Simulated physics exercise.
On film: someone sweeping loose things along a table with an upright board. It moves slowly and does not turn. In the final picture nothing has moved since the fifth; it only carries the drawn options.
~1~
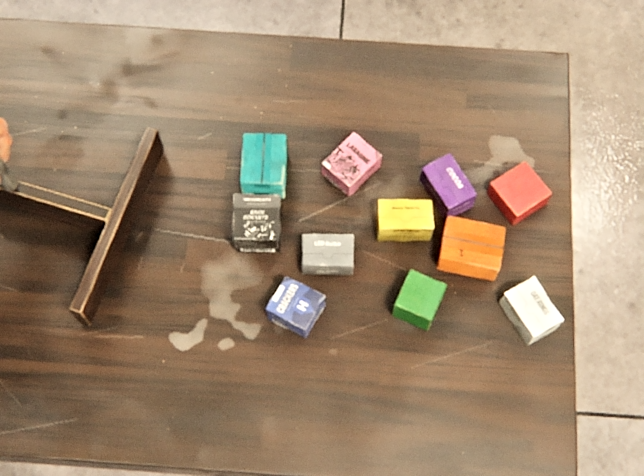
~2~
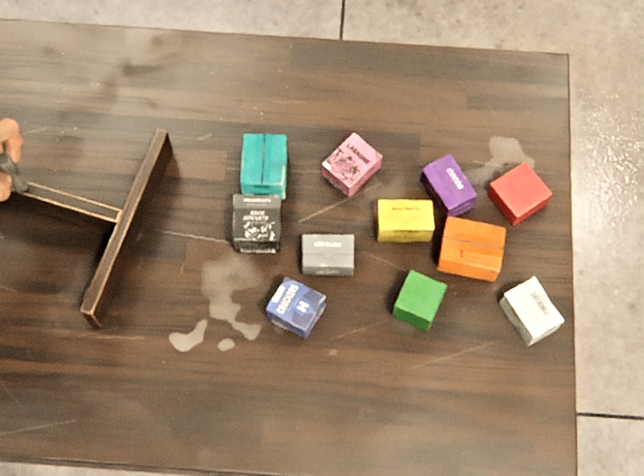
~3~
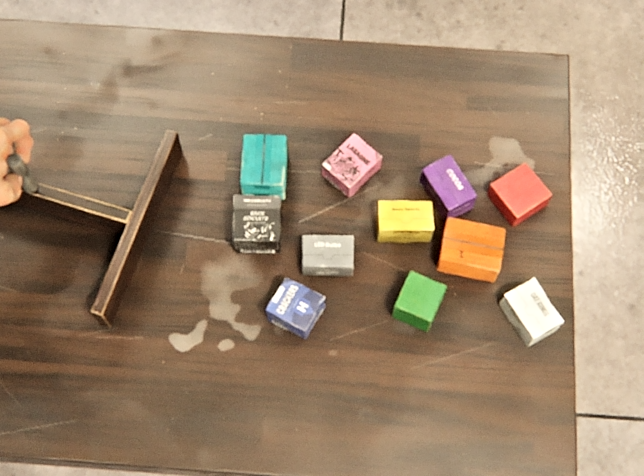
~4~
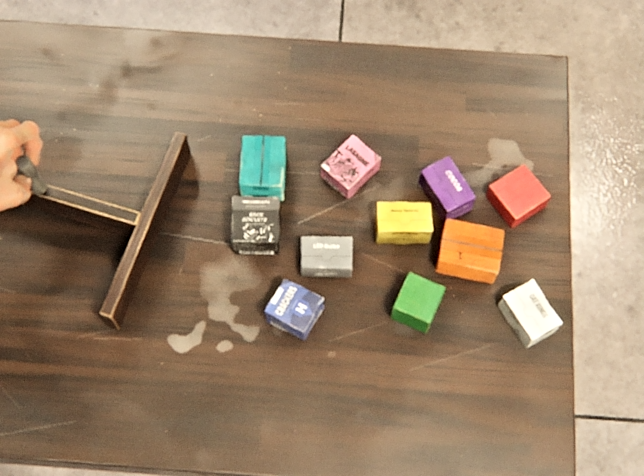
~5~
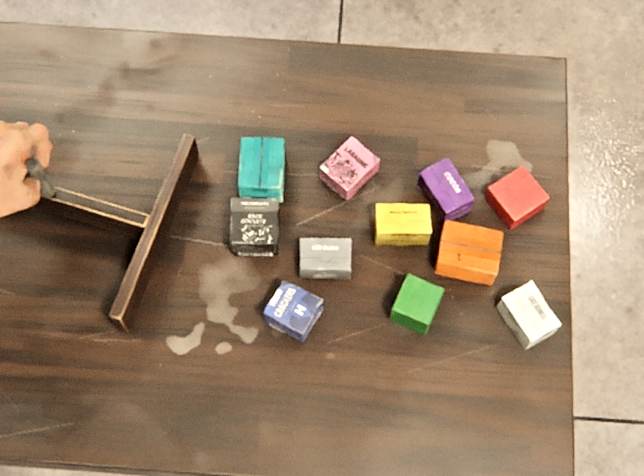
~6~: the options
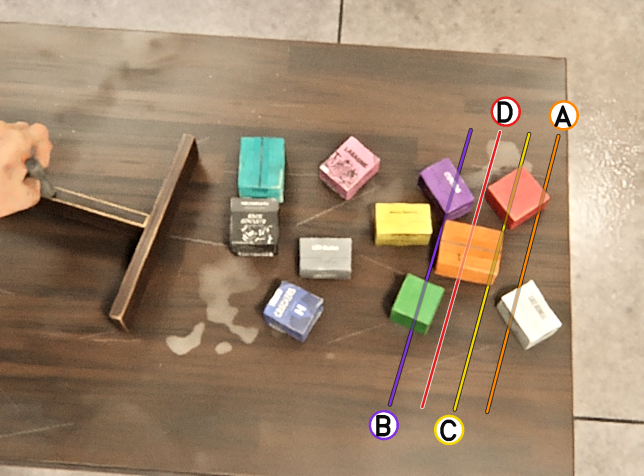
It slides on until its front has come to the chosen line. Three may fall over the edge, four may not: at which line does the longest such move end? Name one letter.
Stop at D.
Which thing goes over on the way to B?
The red block goes over.
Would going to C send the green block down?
By then, no.
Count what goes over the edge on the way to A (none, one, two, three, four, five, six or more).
By then, six or more.
On the marked copy, A at (525, 267); B at (433, 260); C at (494, 265); D at (463, 262).
Following D. Soon after the start, board (265, 231); pink packet (367, 169); turquoise box (318, 177).
Later, board (377, 238); red block (556, 203); white packet (534, 320).
In the end, board (463, 244); orange box over the edge; red block over the edge; three fallen.
As for the rest, A drops eight; B is within the limit but short; C drops six.
